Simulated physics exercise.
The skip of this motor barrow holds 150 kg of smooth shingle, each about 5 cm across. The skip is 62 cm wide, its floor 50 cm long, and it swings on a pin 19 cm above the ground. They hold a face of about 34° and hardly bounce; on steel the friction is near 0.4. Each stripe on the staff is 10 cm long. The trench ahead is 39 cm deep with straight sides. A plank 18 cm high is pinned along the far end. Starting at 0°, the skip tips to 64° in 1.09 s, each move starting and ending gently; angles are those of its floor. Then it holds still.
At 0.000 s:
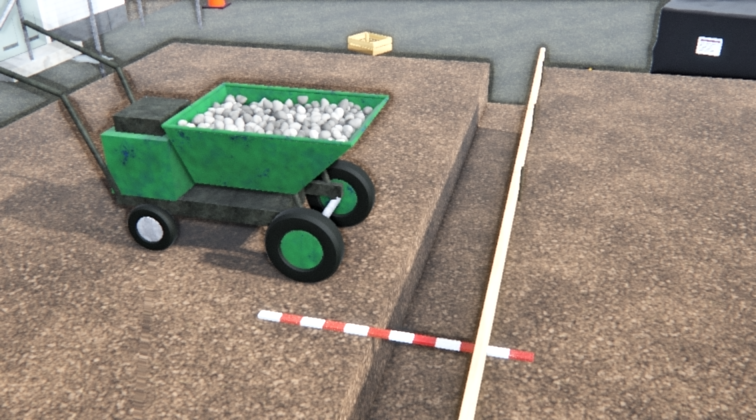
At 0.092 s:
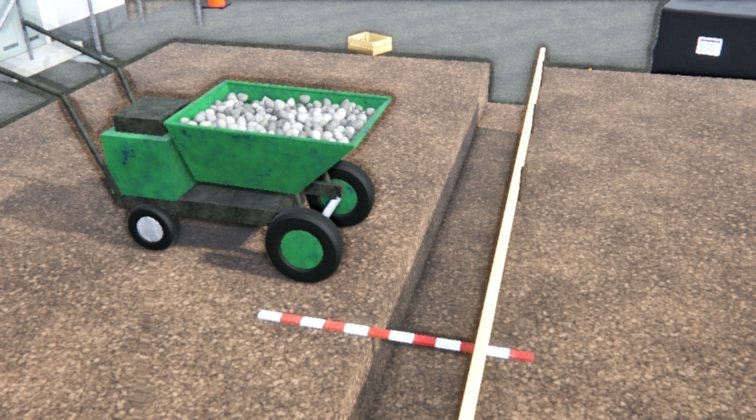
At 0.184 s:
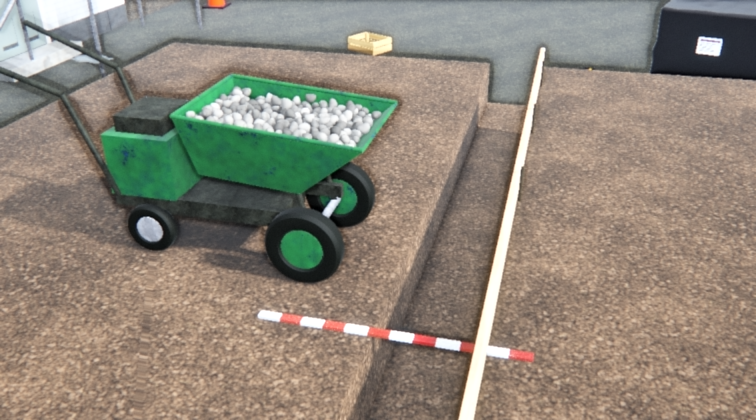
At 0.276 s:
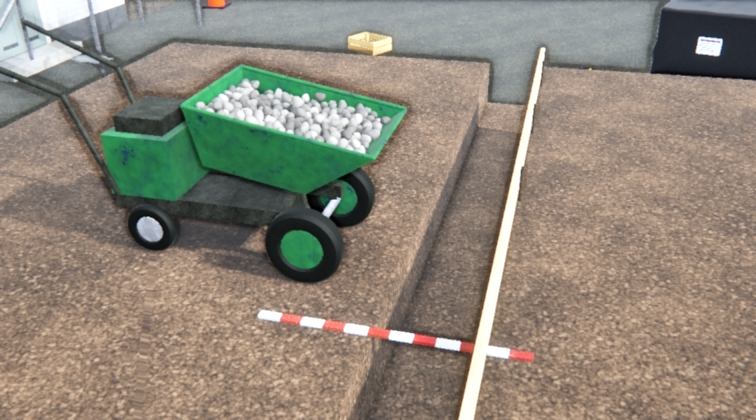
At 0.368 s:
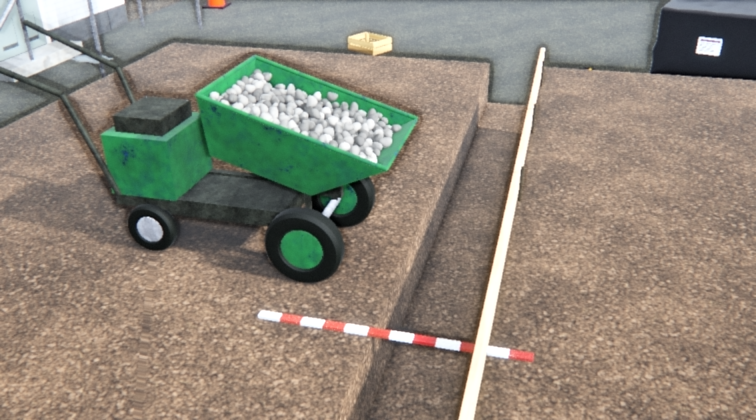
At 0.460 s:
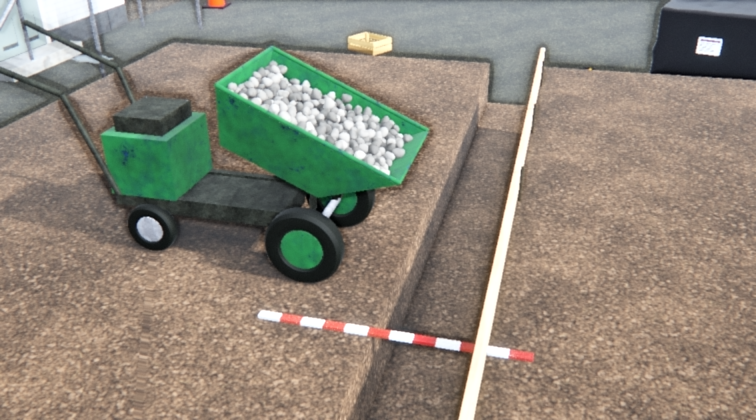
A green motor barrow stands still while its skip of pale stones tilts toward the right.
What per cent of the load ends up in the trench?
Close to 93 in a hundred.
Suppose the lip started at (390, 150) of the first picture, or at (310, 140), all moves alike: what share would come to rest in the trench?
First some 35, then 100 per cent.
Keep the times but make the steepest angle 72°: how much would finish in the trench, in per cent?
It would be near 100 per cent.
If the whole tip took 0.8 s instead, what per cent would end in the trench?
In that case some 90 per cent.
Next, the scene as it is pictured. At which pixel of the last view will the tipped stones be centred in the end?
Around (459, 321).
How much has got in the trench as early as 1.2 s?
About 40 per cent by then.
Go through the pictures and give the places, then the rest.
In the first frame, the skip is at 0°, its lip at (352, 144); the top of the load is at (303, 110).
In the second frame, the skip is at 1°, its lip at (355, 146); the top of the load is at (295, 109); the stones move at 0.2 m/s on average.
The third frame shows lip at (363, 151), floor tilted 5°, highest stones at (249, 103); the stones move at 0.4 m/s on average.
In the fourth frame, the skip is at 10°, its lip at (374, 159); the top of the load is at (250, 94); the stones move at 0.6 m/s on average.
In the fifth frame, the skip is at 17°, its lip at (387, 170); the top of the load is at (251, 85); the stones move at 0.7 m/s on average.
In the sixth frame, the skip is at 25°, its lip at (400, 183); the top of the load is at (267, 75); the stones move at 0.8 m/s on average.
After 0.8 s the floor is at 54°; 100 % in the skip; the foremost stones are at (443, 207).
After 1.2 s the floor is at 64°; 59 % in the skip, 39 % in the trench, 2 % past the trench; the foremost stones are at (512, 252).
After 1.5 s the floor is at 64°; 20 % in the skip, 72 % in the trench, 7 % past the trench; the foremost stones are at (608, 279).
After 3.5 s the floor is at 64°; 0 % in the skip, 93 % in the trench, 7 % past the trench; the foremost stones are at (672, 283).
